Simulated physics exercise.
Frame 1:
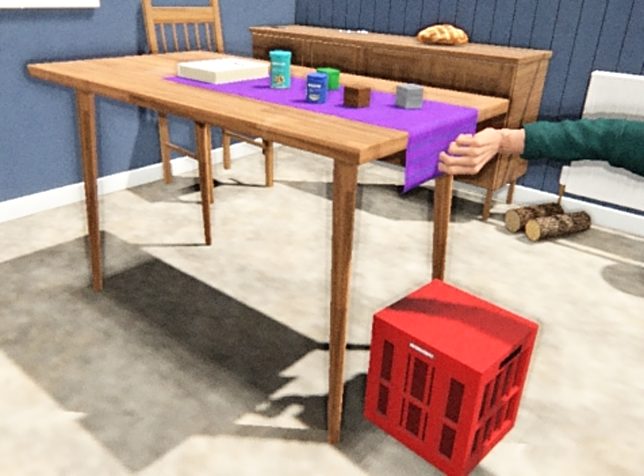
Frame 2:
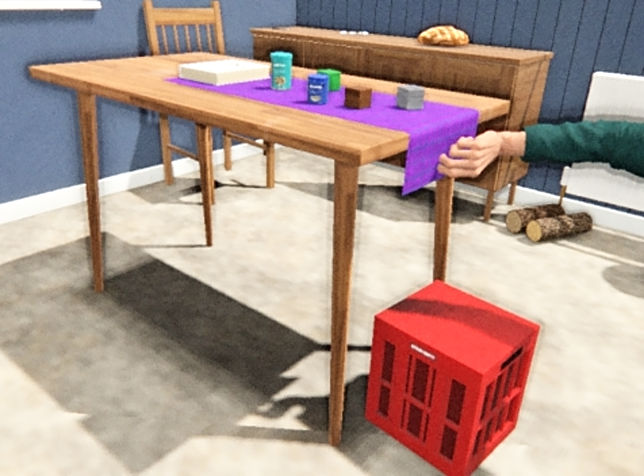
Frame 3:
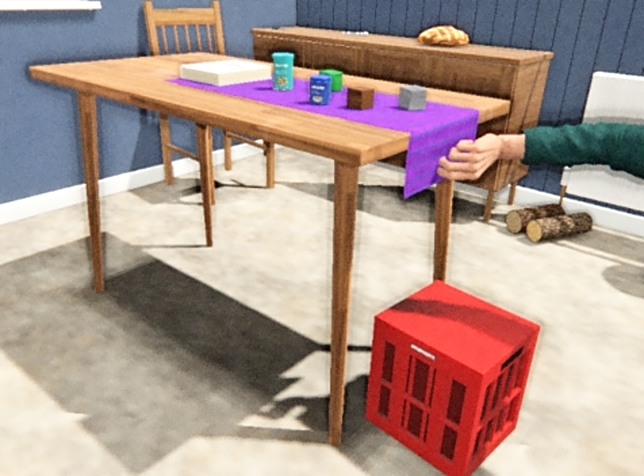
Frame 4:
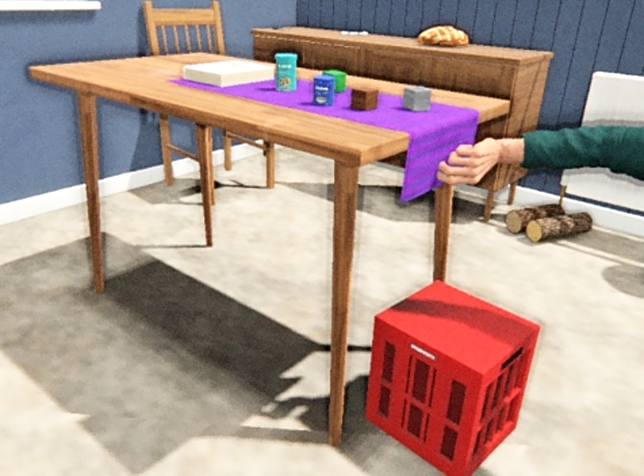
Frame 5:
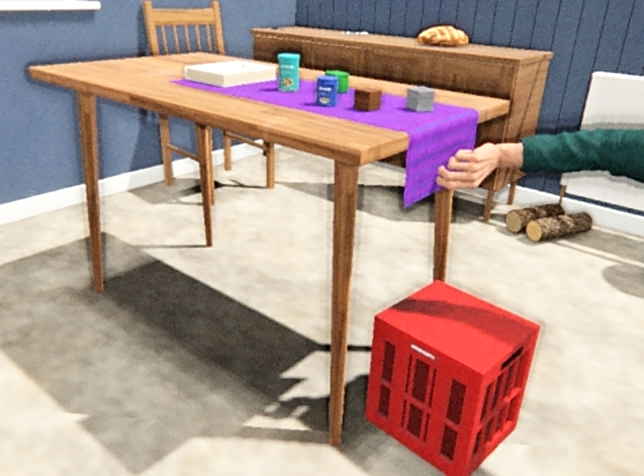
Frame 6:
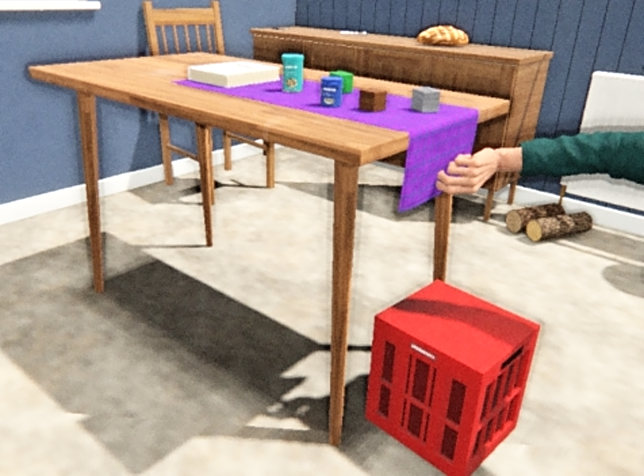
In a room with dark blue walls, a wooden table is seen from slightly above by a still camera, with a chair and sideboard behind. A purple cloth on it carries a turquoise can, a blue pot and green, brown and grey cubes, near a pale flat box, while a red crate sits below. A green-sleeved hand at right slowly draws the cloth's hanging end down, and the small things shift slightly rightward with it.
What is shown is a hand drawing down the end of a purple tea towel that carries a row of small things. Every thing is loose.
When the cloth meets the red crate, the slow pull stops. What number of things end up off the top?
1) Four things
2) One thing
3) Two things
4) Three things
Answer: 4.
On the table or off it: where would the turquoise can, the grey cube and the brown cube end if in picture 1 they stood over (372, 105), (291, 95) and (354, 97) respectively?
Turquoise can: Lost. Grey cube: Safe. Brown cube: Lost.
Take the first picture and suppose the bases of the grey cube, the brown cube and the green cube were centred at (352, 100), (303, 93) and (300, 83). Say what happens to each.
Note: Grey cube lost; brown cube kept on top; green cube kept on top.
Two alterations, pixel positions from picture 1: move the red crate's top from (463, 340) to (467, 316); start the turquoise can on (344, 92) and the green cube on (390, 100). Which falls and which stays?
Result: Turquoise can still there, green cube gone.
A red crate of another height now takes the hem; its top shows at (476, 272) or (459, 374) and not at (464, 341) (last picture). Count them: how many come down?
1 and 4.
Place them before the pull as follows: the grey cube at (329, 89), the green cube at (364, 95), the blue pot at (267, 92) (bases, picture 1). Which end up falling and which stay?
The grey cube ends up on top still, the green cube ends up off the top, the blue pot ends up on top still.
A little later, hem near (433, 250); grey cube gone.
Next, hem on the crate; grey cube, brown cube and blue pot gone.
When it is over, hem on the crate; grey cube, brown cube and blue pot gone. It carries off three.
